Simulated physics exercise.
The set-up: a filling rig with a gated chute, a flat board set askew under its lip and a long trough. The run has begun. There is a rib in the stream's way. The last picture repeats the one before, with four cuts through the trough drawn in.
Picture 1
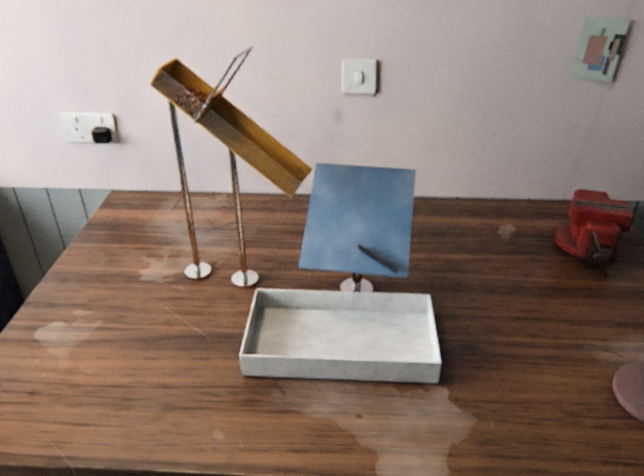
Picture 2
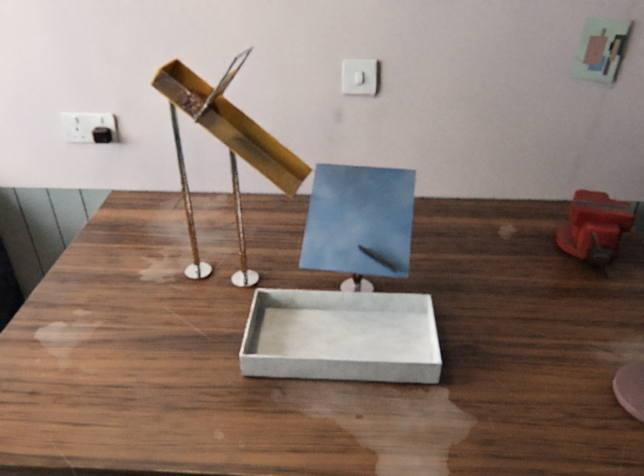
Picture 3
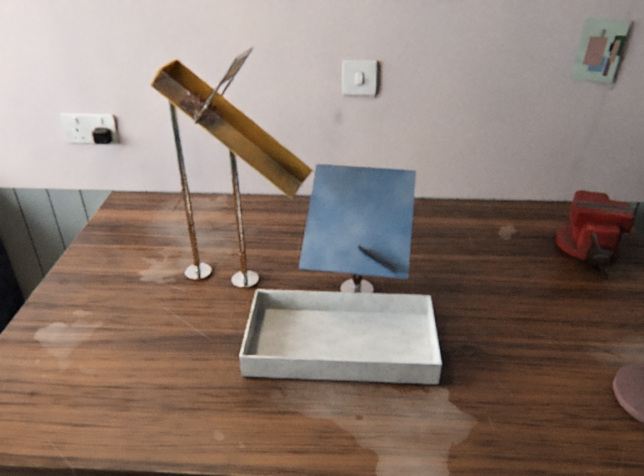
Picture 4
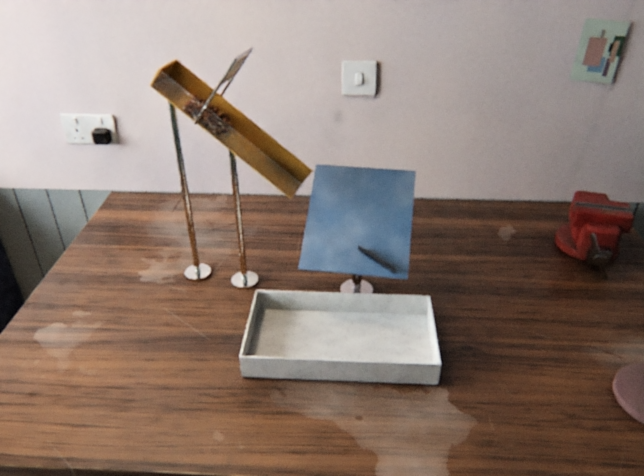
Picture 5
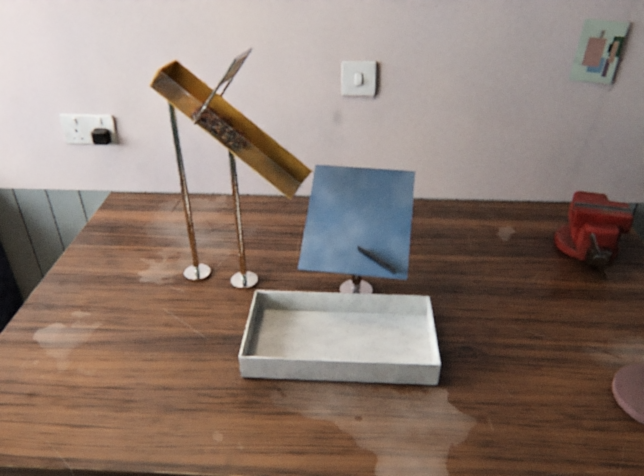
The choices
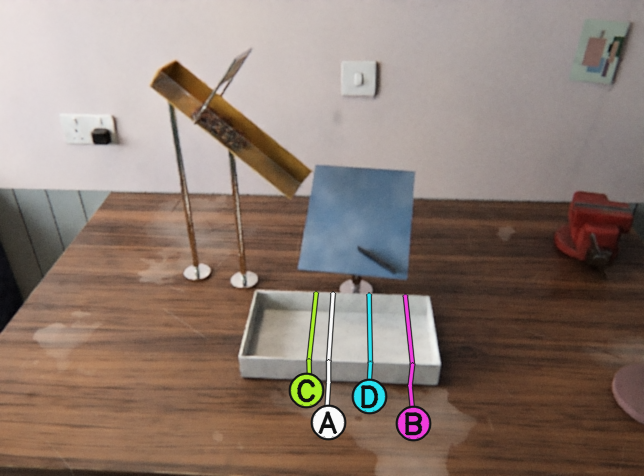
A yellow chute's gate swings up and small pieces slide down it toward the right.
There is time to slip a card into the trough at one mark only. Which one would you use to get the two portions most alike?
D beats the others.
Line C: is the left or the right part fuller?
More lands on the right.
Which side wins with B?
The left side.
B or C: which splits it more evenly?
That is line B.
On the marked copy, line A crosses the front rim at (328, 360); line B crosses the front rim at (412, 363); line C crosses the front rim at (309, 359); line D crosses the front rim at (370, 362).
With A, of what is caught, a small part on the left of the divider, nearly all on the right.
With B, of what is caught, most on the left of the divider, a small part on the right.
With C, of what is caught, none on the left of the divider, all on the right.
With D, of what is caught, about half on the left of the divider, about half on the right.
